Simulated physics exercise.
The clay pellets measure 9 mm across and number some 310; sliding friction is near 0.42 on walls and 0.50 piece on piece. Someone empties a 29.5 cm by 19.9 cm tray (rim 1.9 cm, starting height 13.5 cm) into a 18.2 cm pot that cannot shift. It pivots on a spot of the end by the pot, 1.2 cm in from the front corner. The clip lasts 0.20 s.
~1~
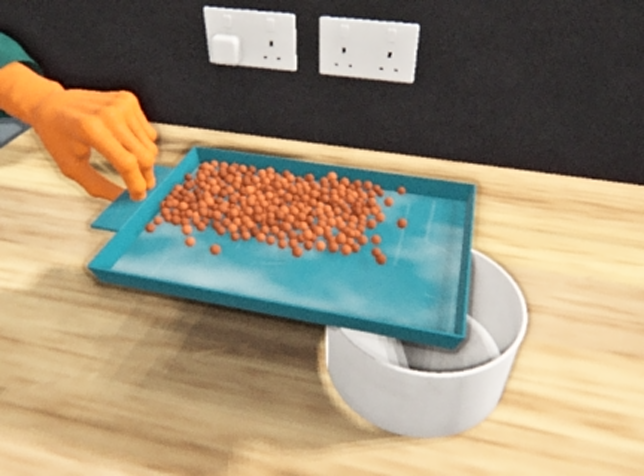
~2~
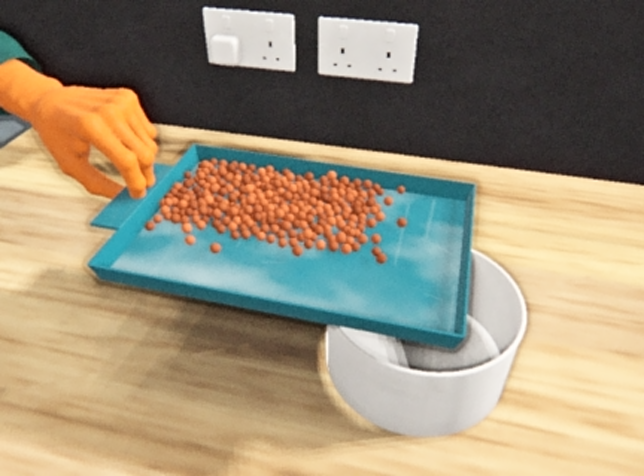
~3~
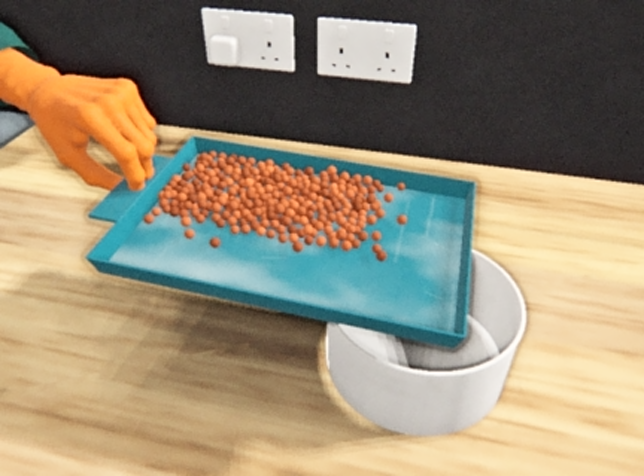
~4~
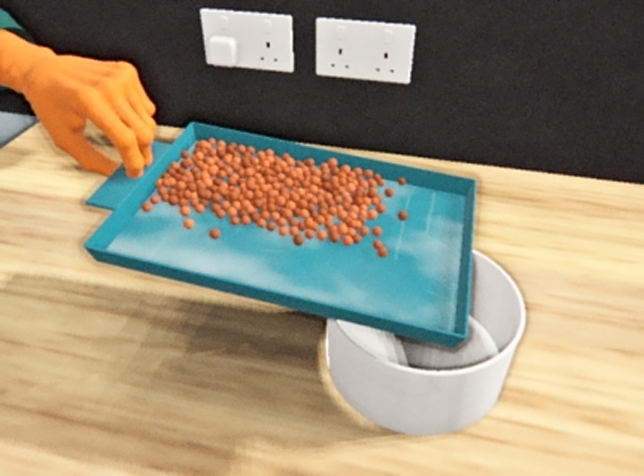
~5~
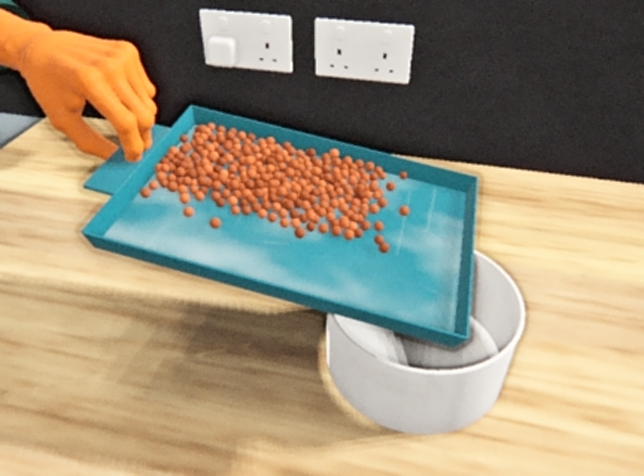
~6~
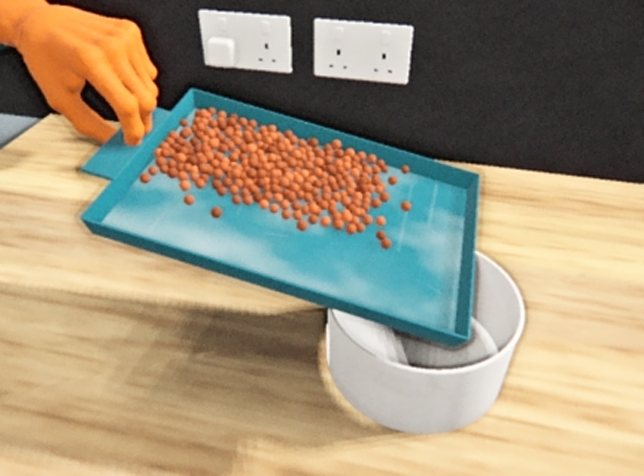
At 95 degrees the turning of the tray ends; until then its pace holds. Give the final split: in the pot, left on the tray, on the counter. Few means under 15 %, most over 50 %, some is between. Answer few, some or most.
Pot: Few, tray: Few, counter: Most.
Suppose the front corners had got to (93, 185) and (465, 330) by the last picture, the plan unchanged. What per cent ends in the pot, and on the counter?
Pot 30, counter 70.
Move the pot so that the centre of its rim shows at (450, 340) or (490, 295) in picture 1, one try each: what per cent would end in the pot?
Some 70 and 35 per cent.
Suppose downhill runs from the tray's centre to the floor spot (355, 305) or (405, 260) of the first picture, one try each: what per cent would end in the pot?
About 0 and 35 per cent.
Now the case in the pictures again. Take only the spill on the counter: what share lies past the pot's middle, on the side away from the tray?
Some 100 per cent.
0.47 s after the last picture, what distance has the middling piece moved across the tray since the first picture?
Roughly 13 cm.
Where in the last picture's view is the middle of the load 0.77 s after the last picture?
Around (516, 360).
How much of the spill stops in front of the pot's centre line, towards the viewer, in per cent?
Some 90 per cent.
Then, 0.47 s after the last picture, tilt 52 degrees; the tray holds 100 %, the pot 0 %.
Then, 0.77 s after the last picture, tilt 78 degrees; the tray holds 45 %, the pot 0 %.
Then, 1.18 s after the last picture, tilt 95 degrees; the tray holds 10 %, the pot 0 %.
In the end, pot 0 %, tray 0 %, counter 100 %.
